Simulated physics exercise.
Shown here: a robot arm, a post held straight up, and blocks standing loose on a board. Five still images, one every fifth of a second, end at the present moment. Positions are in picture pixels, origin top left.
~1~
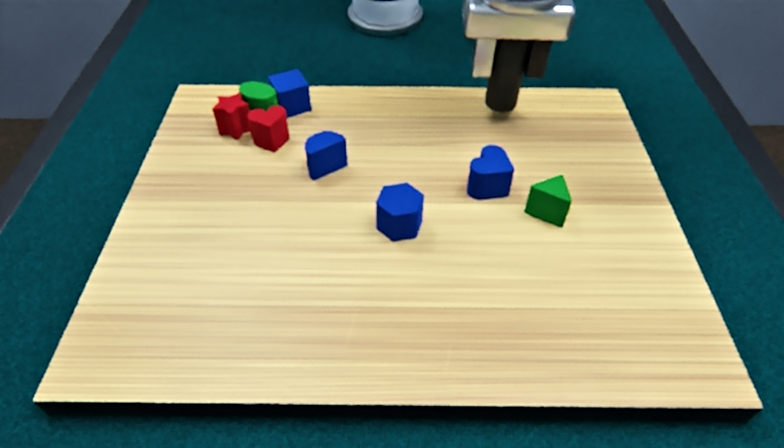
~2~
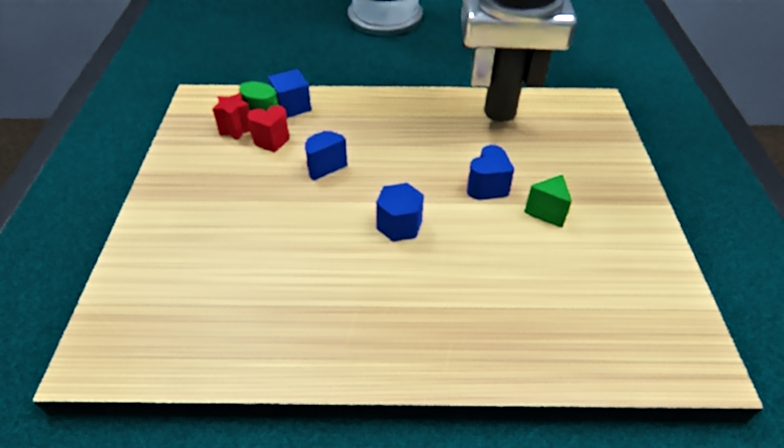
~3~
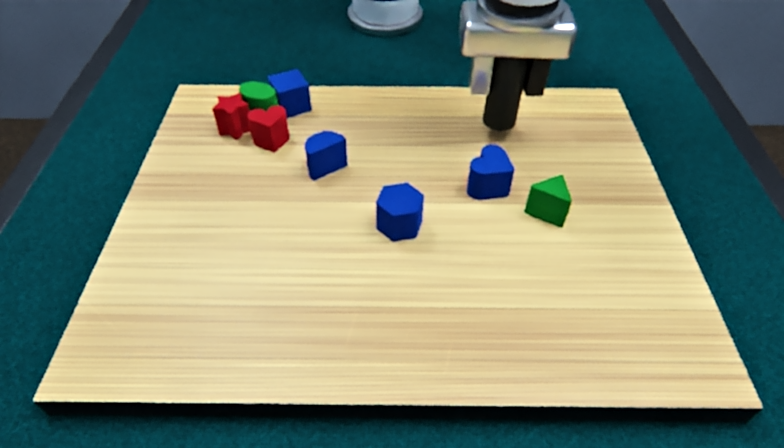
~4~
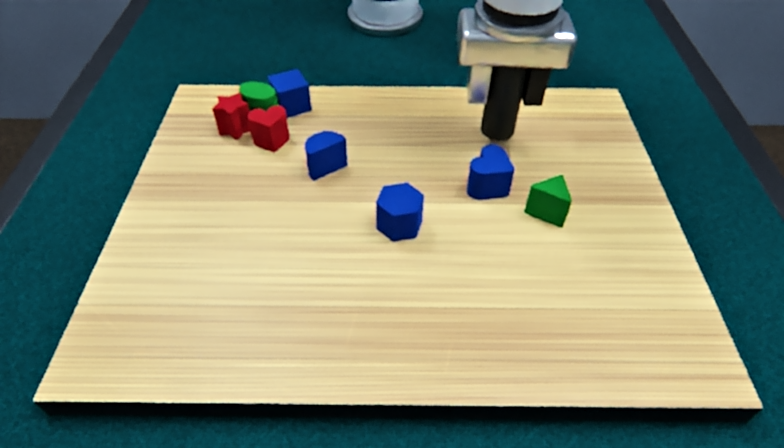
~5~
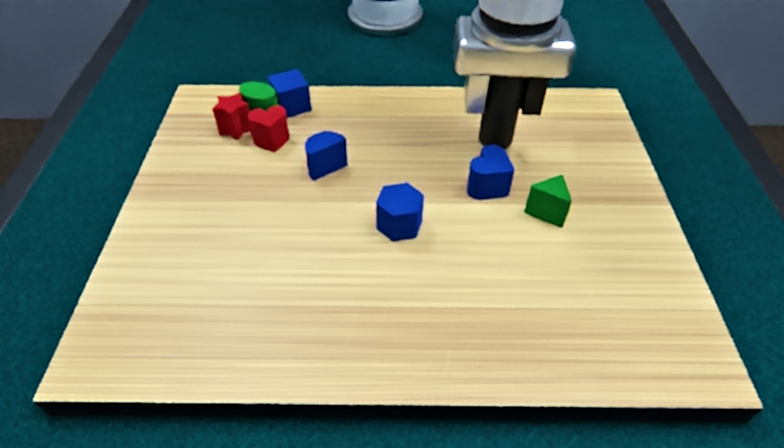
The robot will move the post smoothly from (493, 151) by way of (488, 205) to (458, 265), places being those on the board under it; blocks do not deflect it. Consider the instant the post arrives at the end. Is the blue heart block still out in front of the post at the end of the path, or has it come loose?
The post still has it in front.
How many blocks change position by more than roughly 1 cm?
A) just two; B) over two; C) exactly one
The one that fits is C, exactly one.
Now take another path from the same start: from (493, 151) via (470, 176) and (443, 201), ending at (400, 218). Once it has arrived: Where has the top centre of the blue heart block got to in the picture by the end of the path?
The middle of the upper face of the blue heart block will lie at about (488, 190) in the picture.
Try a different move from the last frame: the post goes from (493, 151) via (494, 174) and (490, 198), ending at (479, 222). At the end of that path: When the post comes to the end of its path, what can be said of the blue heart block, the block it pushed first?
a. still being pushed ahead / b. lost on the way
a - still being pushed ahead.
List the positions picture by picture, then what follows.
The first frame shows post's lower end (501, 103); blue heart block (492, 160); green triangle (555, 187).
The second frame shows post (500, 112); blocks still.
The third frame shows post (499, 121); blocks still.
The fourth frame shows post (497, 130); blocks still.
The fifth frame shows post (495, 140); blue heart block (492, 160); green triangle (555, 187).
On the path given first. One third of the way, post (494, 176); blue heart block (486, 189).
Two thirds of the way, post (483, 214); blue heart block (469, 230), turned 20° clockwise.
At the end, post (459, 254); blue heart block (445, 276), turned 15° clockwise; green triangle still.
